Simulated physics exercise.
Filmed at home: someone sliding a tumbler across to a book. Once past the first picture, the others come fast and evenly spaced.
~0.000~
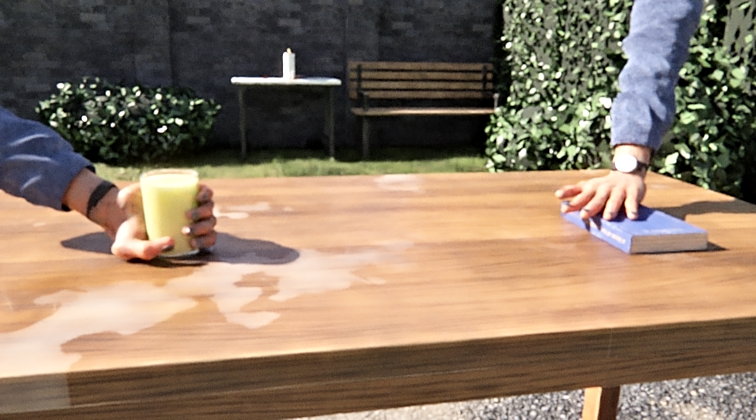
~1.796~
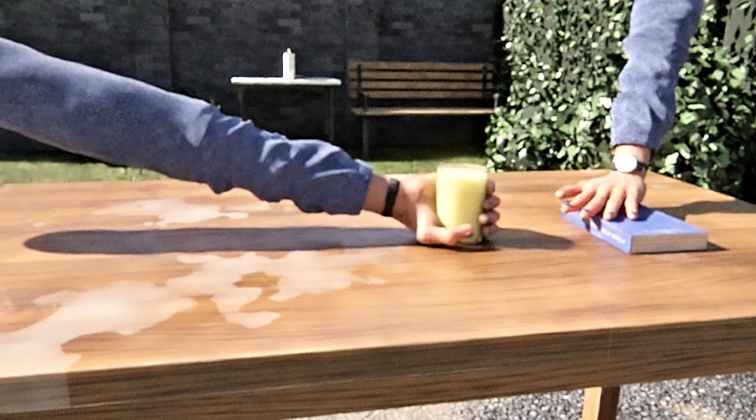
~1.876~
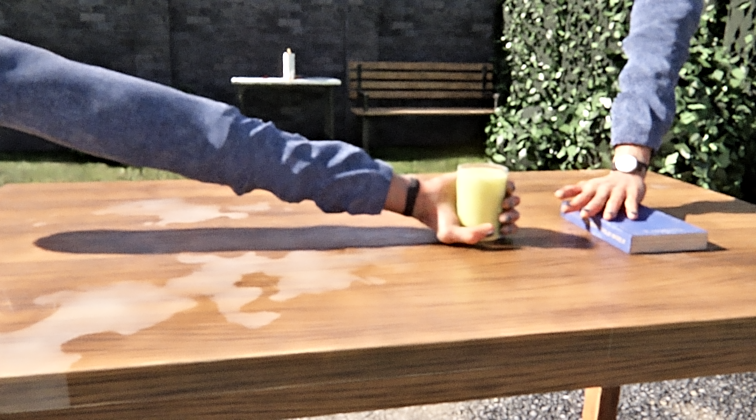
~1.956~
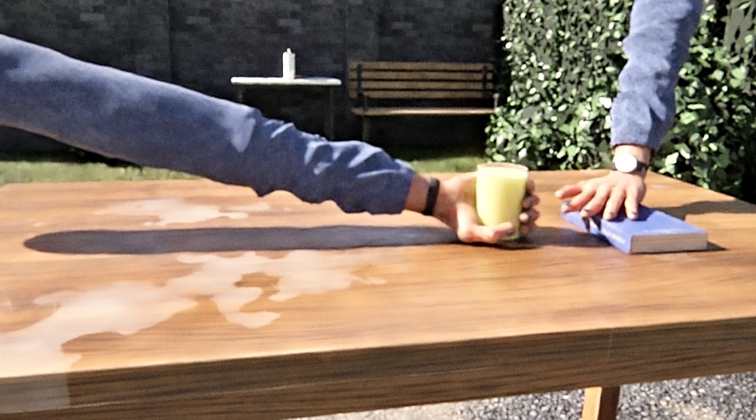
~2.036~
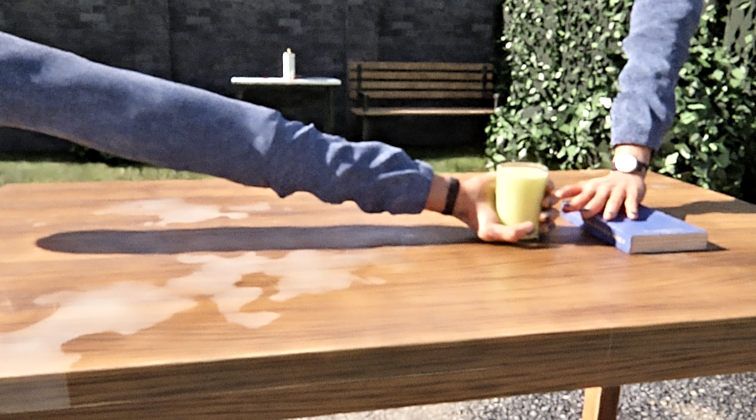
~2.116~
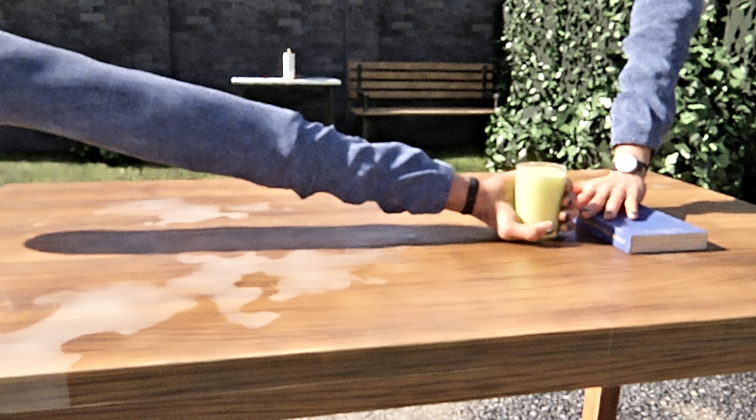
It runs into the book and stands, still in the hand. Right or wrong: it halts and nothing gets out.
Wrong.
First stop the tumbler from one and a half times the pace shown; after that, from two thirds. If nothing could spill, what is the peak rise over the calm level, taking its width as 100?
55 %, then 25 %.
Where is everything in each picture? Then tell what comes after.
In the first picture, at rest; tumbler (172, 211) nearly full; book (628, 223).
In the second picture, under way; tumbler nearly full, surface at (463, 174).
In the third picture, 20 px further; tumbler (480, 201) nearly full.
In the fourth picture, 20 px further; tumbler nearly full, surface at (502, 173).
In the fifth picture, 20 px further; tumbler (520, 200) nearly full.
In the sixth picture, 20 px further; tumbler nearly full, surface at (542, 172); book (628, 223).
By 2.3 s, the tumbler meets the book.
By 2.3 s, the lemonade surges up the wall; it has slopped over.
By 3.7 s, the tumbler stands at the book; it has slopped over.
